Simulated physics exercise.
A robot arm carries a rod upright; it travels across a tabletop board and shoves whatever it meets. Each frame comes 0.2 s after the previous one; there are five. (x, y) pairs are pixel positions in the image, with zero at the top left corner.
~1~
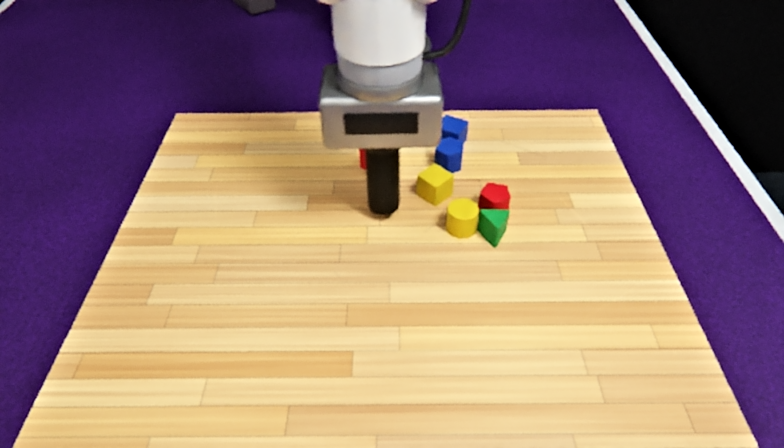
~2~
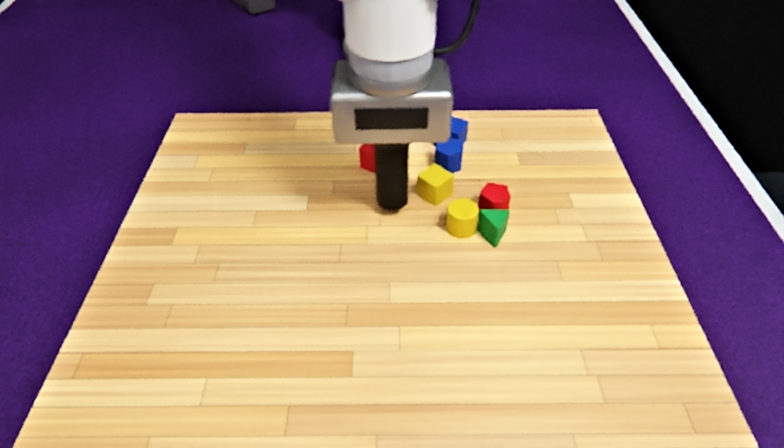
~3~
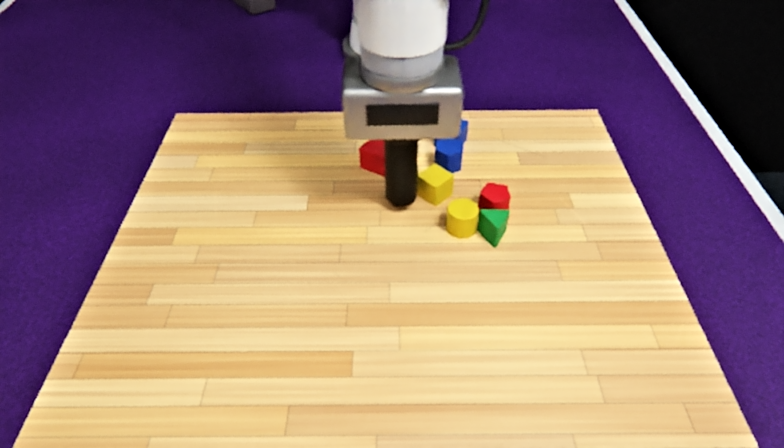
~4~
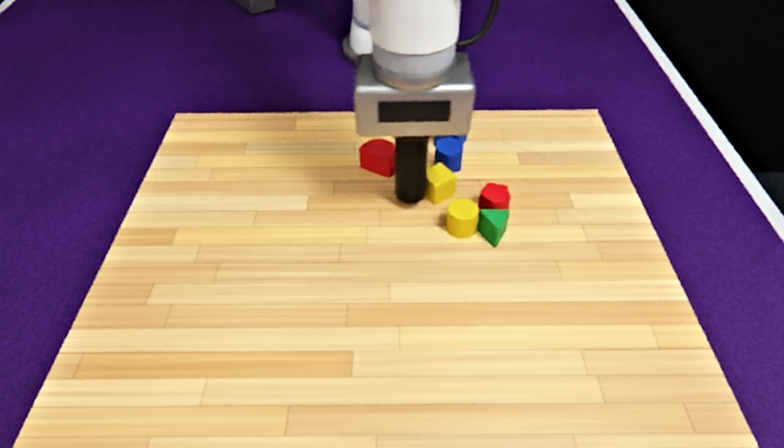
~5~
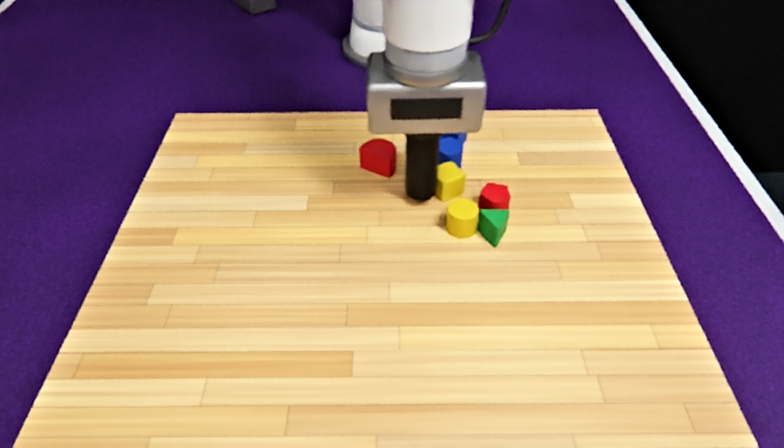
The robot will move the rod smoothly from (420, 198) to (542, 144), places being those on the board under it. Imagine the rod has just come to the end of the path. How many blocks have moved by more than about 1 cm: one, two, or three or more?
When the path ends, I think you'll find one block out of place by more than 1 cm.
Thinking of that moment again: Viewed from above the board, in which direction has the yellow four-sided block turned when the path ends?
Its spin: Clockwise.
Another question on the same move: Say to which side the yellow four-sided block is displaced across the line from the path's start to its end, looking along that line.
It's going to go right.
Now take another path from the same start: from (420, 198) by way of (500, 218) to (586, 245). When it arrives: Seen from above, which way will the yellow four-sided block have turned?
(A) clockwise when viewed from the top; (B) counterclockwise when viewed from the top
(B)
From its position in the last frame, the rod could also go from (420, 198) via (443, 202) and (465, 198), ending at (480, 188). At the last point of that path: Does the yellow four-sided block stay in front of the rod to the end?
Yes, I think so.
The first path, step by step. One third of the way, rod (465, 171); yellow four-sided block (495, 158), turned 35° clockwise; blue hexagonal block (449, 144).
Two thirds of the way, rod (506, 153); yellow four-sided block (526, 156), turned 80° clockwise; blue hexagonal block (449, 143).
At the end, rod (543, 136); yellow four-sided block (526, 156), turned 80° clockwise; blue hexagonal block (449, 143); blue four-sided block unmoved.
